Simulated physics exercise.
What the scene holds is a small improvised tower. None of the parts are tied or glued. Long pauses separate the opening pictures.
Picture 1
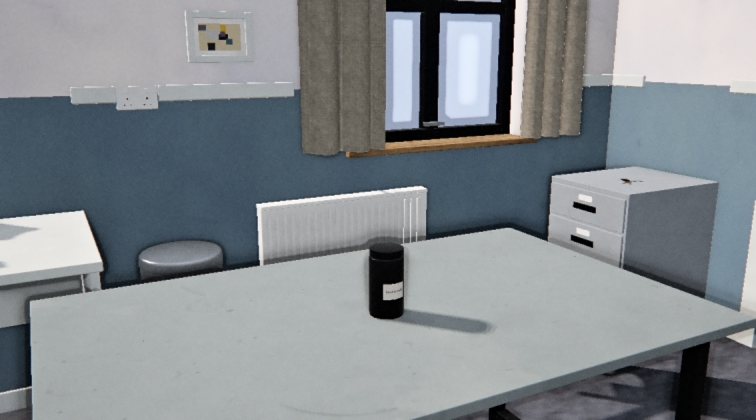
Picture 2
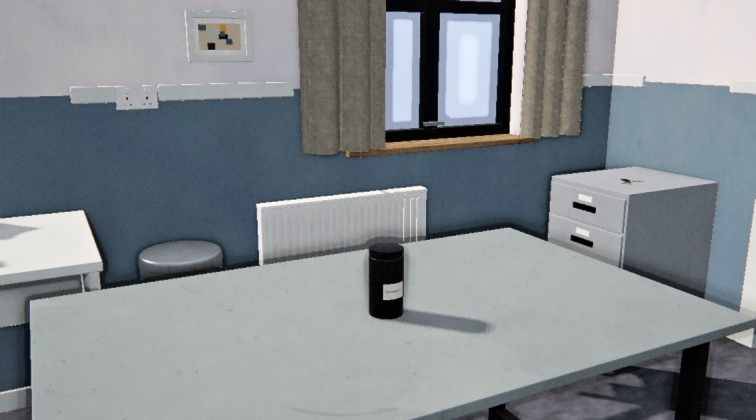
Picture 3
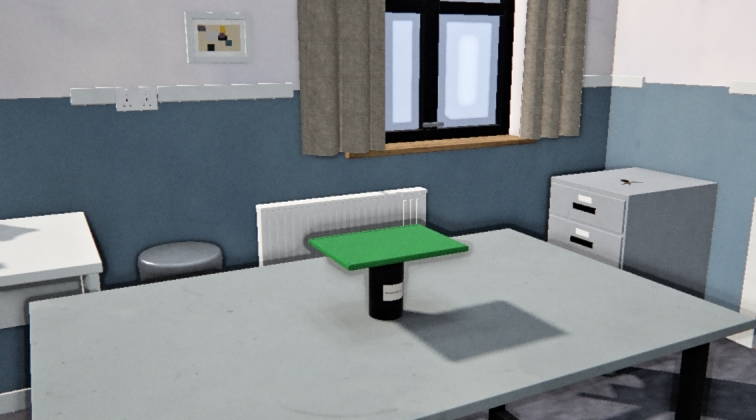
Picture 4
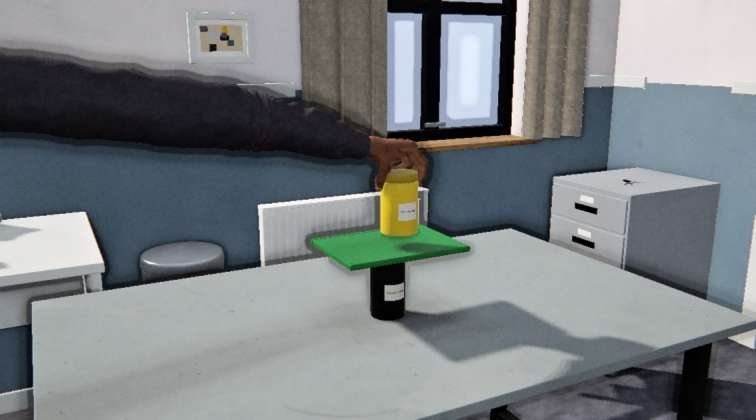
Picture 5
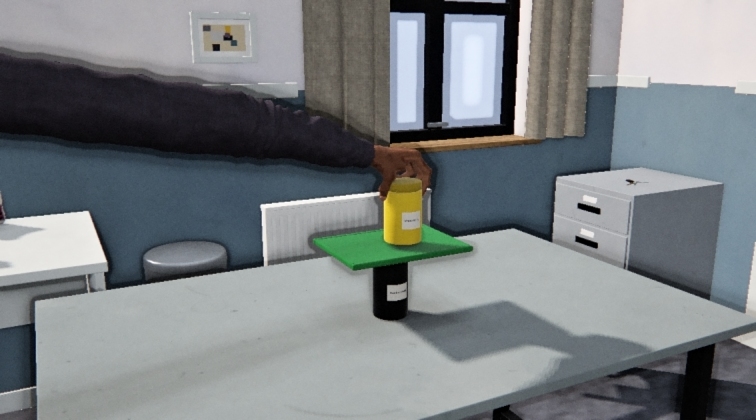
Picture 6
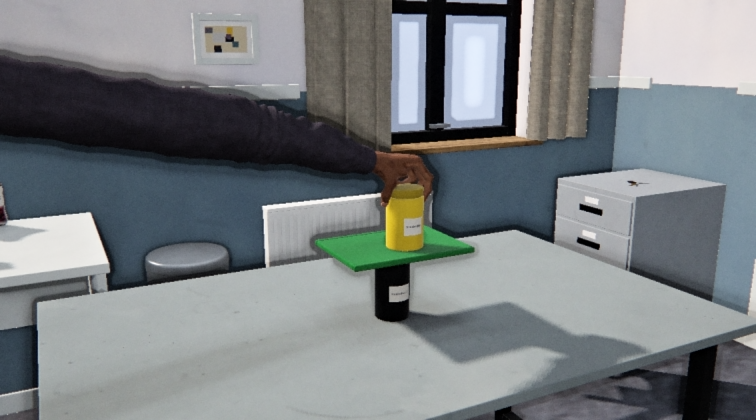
A green board appears atop a black jar, then a hand lowers a yellow jar onto it.
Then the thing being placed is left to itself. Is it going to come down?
The stack bears the weight.
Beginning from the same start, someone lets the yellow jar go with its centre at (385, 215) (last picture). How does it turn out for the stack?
Result: The stack stays stable.
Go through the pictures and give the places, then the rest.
The last thing is not in view yet; black jar (386, 281), in the first frame.
The last thing is not in view yet; black jar (386, 281), in the second frame.
The last thing is not in view yet; black jar (386, 282), in the third frame.
On its way; yellow jar (399, 202); black jar (388, 282), in the fourth frame.
On its way; yellow jar (403, 211); black jar (390, 282), in the fifth frame.
In place under the hand; yellow jar (405, 217); black jar (392, 283), in the sixth frame.
Then, 0.20 s past the last view, nothing moves.
Then, 0.50 s past the last view, yellow jar resting near (405, 217).
Finally, all 3 still in place. Final places as the last picture's camera would see them, yellow jar near (405, 217). The stack keeps its balance.
